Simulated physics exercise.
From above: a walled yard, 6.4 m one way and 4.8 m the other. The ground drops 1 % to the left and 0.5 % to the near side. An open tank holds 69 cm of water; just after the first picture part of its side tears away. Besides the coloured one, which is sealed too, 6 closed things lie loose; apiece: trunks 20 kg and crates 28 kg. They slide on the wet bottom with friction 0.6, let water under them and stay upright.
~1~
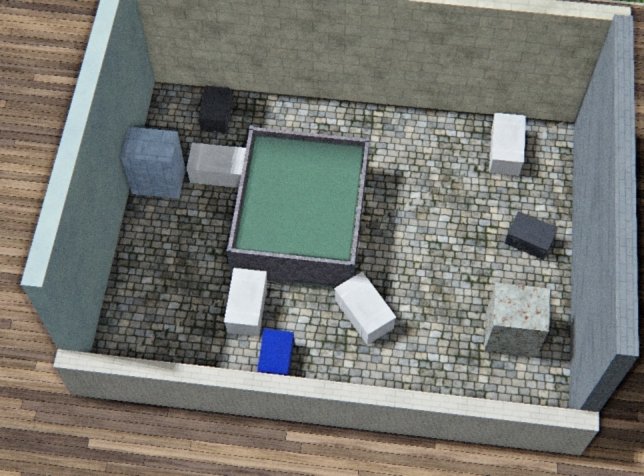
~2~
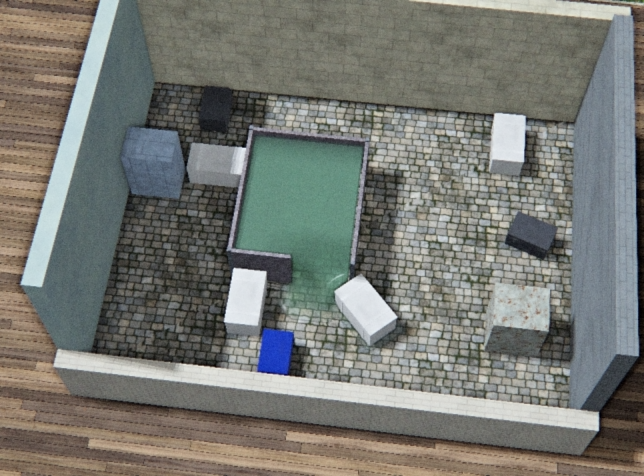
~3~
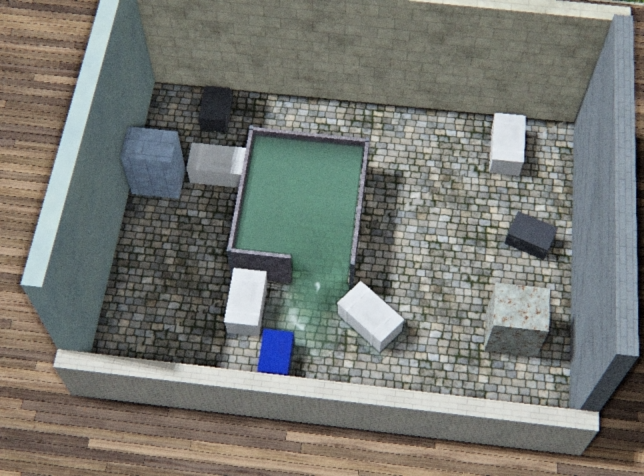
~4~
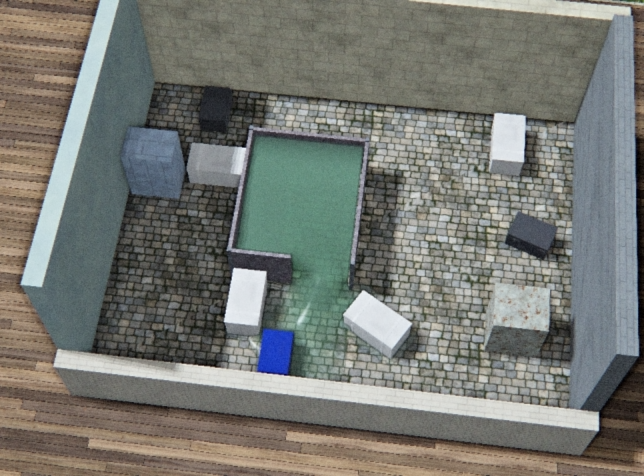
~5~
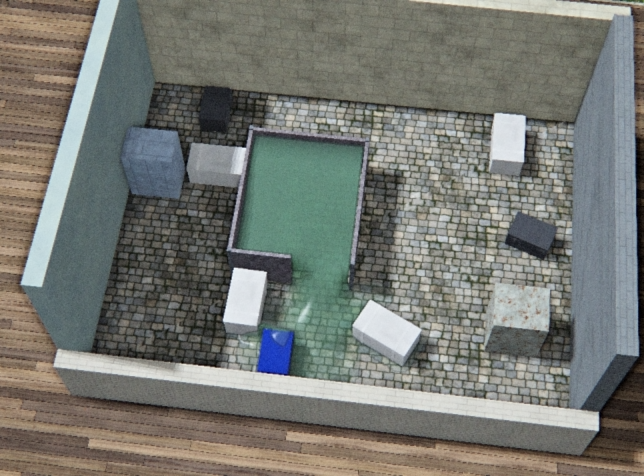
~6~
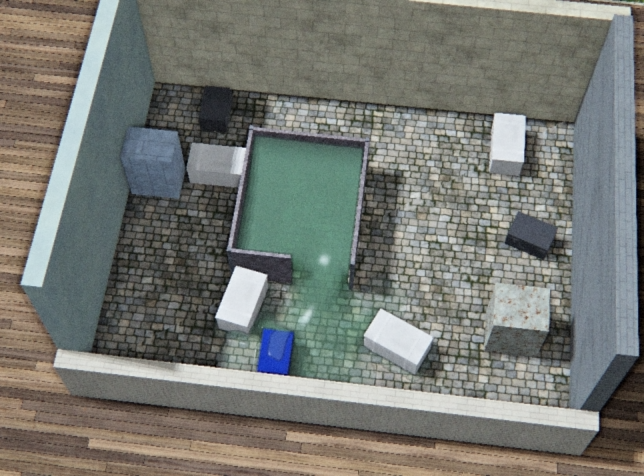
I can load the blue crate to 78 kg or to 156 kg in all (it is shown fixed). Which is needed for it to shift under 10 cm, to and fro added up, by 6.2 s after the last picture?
For it, only the higher weight holds it.
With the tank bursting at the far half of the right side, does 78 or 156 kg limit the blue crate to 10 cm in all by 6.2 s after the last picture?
In that case the smaller load will do.
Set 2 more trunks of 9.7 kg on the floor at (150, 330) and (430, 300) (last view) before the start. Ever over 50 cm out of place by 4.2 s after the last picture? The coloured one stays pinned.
In turn: Past it, short of it.
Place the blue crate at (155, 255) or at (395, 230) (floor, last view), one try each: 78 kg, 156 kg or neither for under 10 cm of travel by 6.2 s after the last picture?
In turn: Either load holds; either load holds.
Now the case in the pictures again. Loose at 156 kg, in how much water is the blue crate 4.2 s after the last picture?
Roughly 11 cm.
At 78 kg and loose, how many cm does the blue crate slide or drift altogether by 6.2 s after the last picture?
About 50 cm.
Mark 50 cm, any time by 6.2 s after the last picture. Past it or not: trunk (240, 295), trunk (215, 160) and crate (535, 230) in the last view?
In that order: Over, less, under.
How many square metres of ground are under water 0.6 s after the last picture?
Roughly 9.0 m2.
Then, 0.6 s after the last picture the blue crate would be 0 cm from its start with 78 kg and 0 cm from its start with 156 kg; 18 cm of water round it then.
Then, 2.3 s after the last picture the blue crate would be 46 cm from its start with 78 kg and 0 cm from its start with 156 kg; 15 cm of water round it then.
Then, 4.2 s after the last picture the blue crate would be 46 cm from its start with 78 kg and 0 cm from its start with 156 kg; 11 cm of water round it then.
Then, 6.2 s after the last picture the blue crate would be 46 cm from its start with 78 kg and 0 cm from its start with 156 kg; 8 cm of water round it then.
